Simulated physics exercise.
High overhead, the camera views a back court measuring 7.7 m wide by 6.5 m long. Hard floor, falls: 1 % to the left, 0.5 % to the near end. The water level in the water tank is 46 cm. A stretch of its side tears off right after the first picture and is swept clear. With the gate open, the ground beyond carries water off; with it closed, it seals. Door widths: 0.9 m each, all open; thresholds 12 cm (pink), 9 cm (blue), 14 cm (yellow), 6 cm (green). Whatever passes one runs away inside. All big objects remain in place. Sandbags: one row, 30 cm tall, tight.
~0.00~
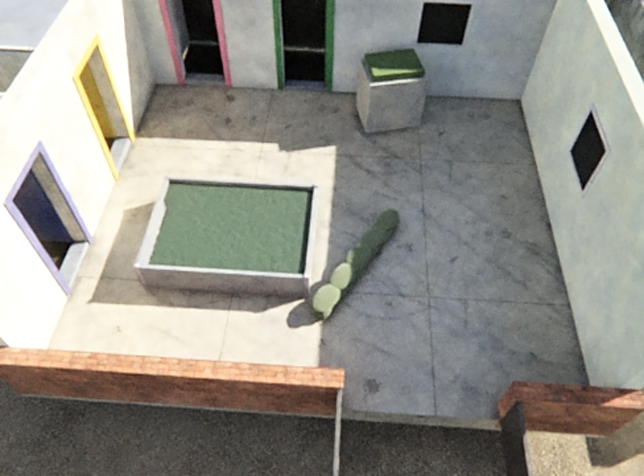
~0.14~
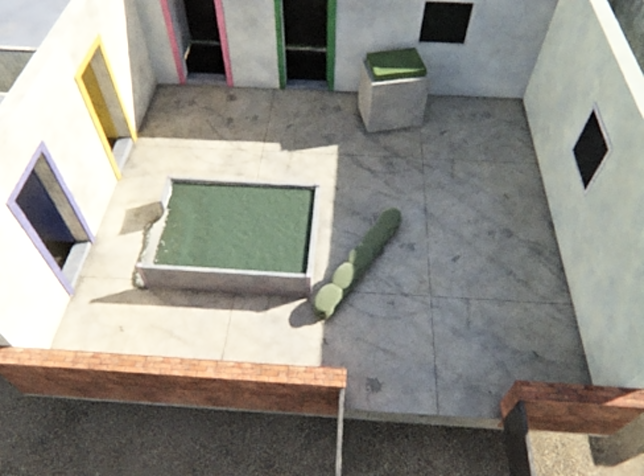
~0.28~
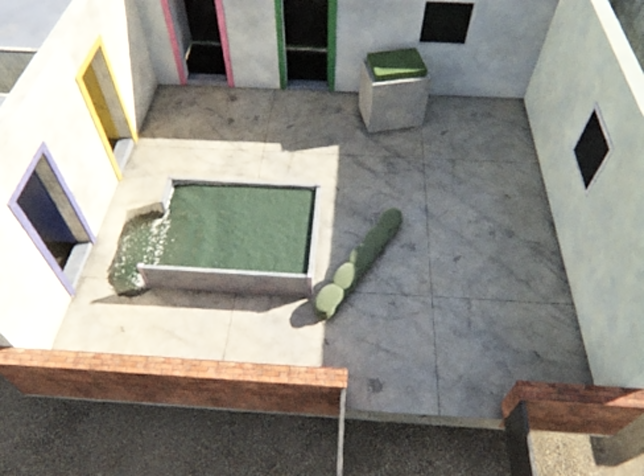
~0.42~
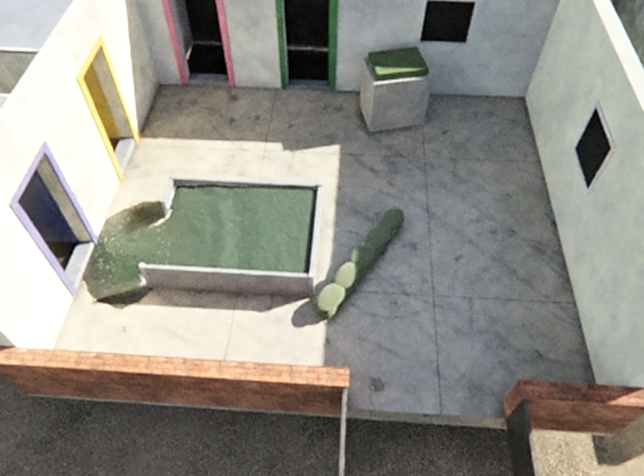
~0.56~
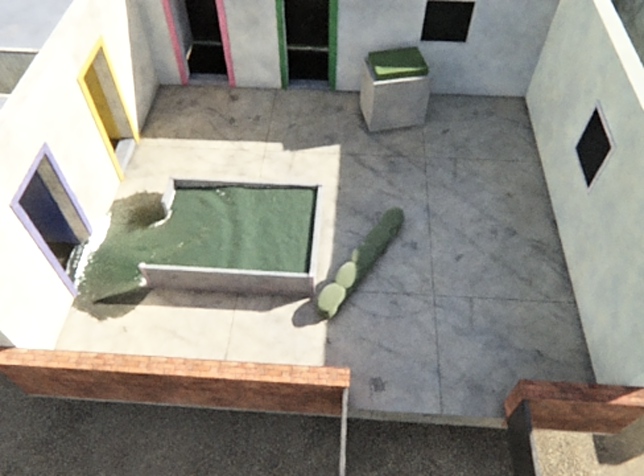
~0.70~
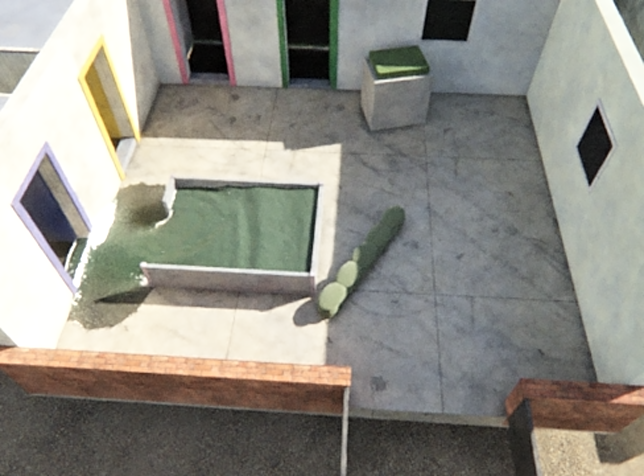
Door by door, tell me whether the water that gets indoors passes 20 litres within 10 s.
Here is the picture: At the pink door it stays within 20 litres; at the blue door it goes past 20 litres; at the yellow door it stays within 20 litres; at the green door it stays within 20 litres.
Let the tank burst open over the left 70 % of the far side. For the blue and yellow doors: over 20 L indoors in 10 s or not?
At blue the amount is beneath the mark, while at yellow it is beneath the mark.
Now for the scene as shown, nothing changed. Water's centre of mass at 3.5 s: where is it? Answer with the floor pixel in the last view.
Its balance point sits around (196, 240).
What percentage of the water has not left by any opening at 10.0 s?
Still there: Roughly 72 %.
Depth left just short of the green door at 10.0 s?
It averages close to 2.5 centimetres.
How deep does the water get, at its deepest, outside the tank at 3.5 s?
About 26 cm at most.
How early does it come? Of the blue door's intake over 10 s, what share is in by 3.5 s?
I'd put it at about 75 per cent by that point.
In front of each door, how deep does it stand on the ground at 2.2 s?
You'd see pink at 0 cm, blue at 31 cm, yellow at 5 cm and green at 0 cm.
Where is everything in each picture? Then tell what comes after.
In the first frame, the water tank at (232, 226) is whole and still, 46 cm deep.
In the second frame, water pours out at (158, 247) and has run 0.7 m, to a hidden place; typically 5 cm deep outside, 46 cm at the water tank's back.
In the third frame, the front is at (122, 290), 0.9 m from the gap at (160, 248); 0.8 m2 of floor is under water; 46 cm left at the back of the water tank.
In the fourth frame, water pours out at (161, 248) and has run 1.2 m, to (102, 227); typically 6 cm deep outside, 46 cm at the water tank's back.
In the fifth frame, the front is at (111, 206), 1.5 m from the gap at (162, 248); 2.2 m2 of floor is under water; 46 cm left at the back of the water tank.
In the sixth frame, the front is at (118, 193), 1.7 m from the gap at (163, 247); 2.4 m2 of floor is under water; 46 cm left at the back of the water tank.
After 1.4 s water covers 10 % of the floor and is deepest (32 cm) near (92, 256); pink door not reached, blue door 30 cm at the sill, 91 L in, yellow door 5 cm at the sill, 0 L in, green door not reached.
After 2.2 s water covers 15 % of the floor and is deepest (32 cm) near (100, 238); pink door not reached, blue door 31 cm at the sill, 215 L in, yellow door 5 cm at the sill, 0 L in, green door not reached.
After 3.5 s water covers 30 % of the floor and is deepest (26 cm) near (47, 371); pink door 11 cm at the sill, 0 L in, blue door 22 cm at the sill, 366 L in, yellow door 5 cm at the sill, 0 L in, green door not reached.
After 6.0 s water covers 45 % of the floor and is deepest (16 cm) near (47, 371); pink door 6 cm at the sill, 0 L in, blue door 15 cm at the sill, 452 L in, yellow door 4 cm at the sill, 0 L in, green door 3 cm at the sill, 0 L in.
After 10.0 s water covers 70 % of the floor and is deepest (10 cm) near (47, 371); pink door 4 cm at the sill, 0 L in, blue door 8 cm at the sill, 482 L in, yellow door 3 cm at the sill, 0 L in, green door 3 cm at the sill, 0 L in.
